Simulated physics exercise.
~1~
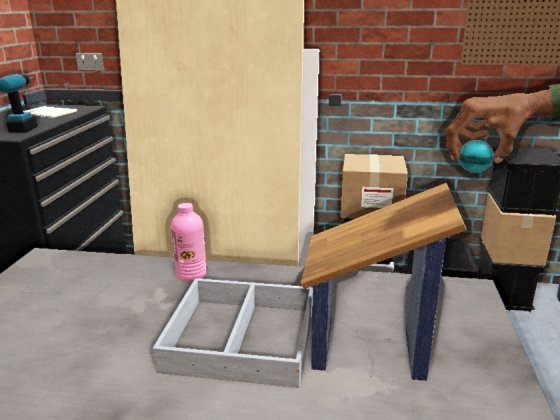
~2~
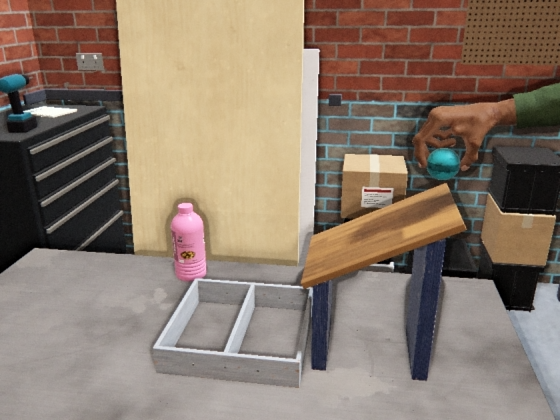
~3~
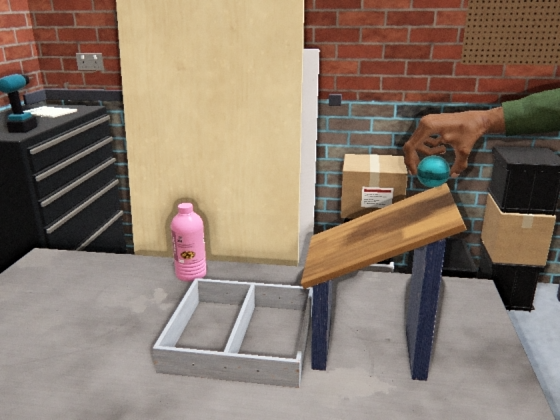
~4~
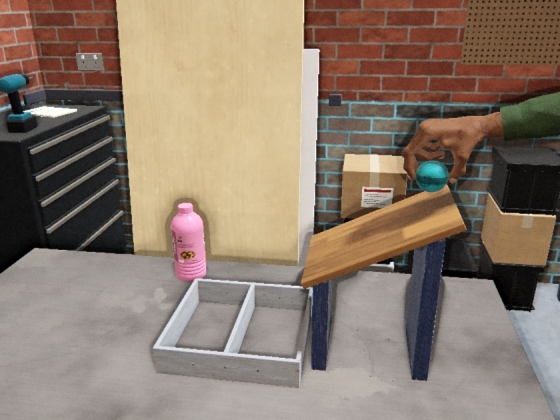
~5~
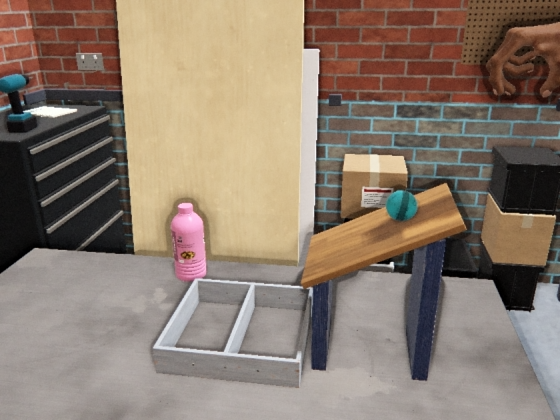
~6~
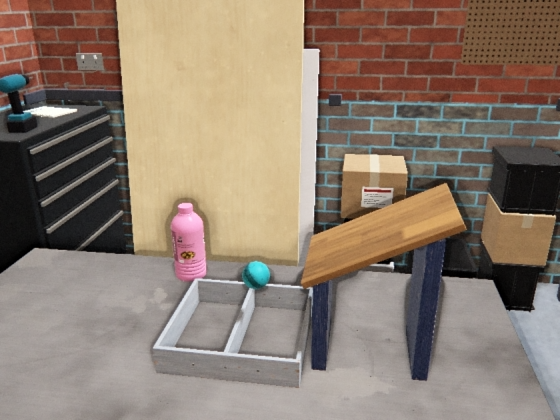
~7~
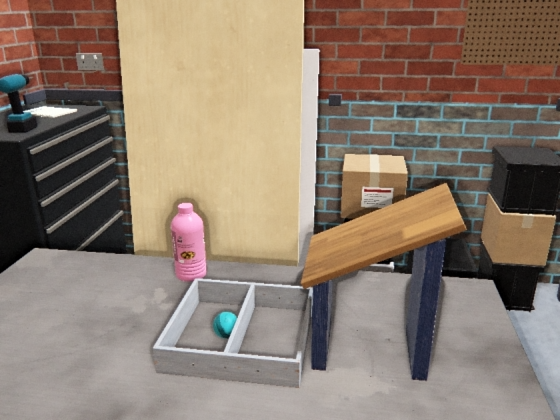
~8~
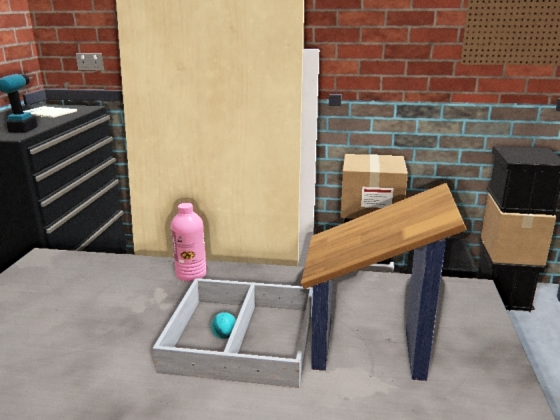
A turquoise ball is held by a hand above the upper end of a sloping wooden board and released, rolling down to the left, leaving the board and landing in the farther bay of a divided tray, where it rests while a pink bottle stands still nearby.
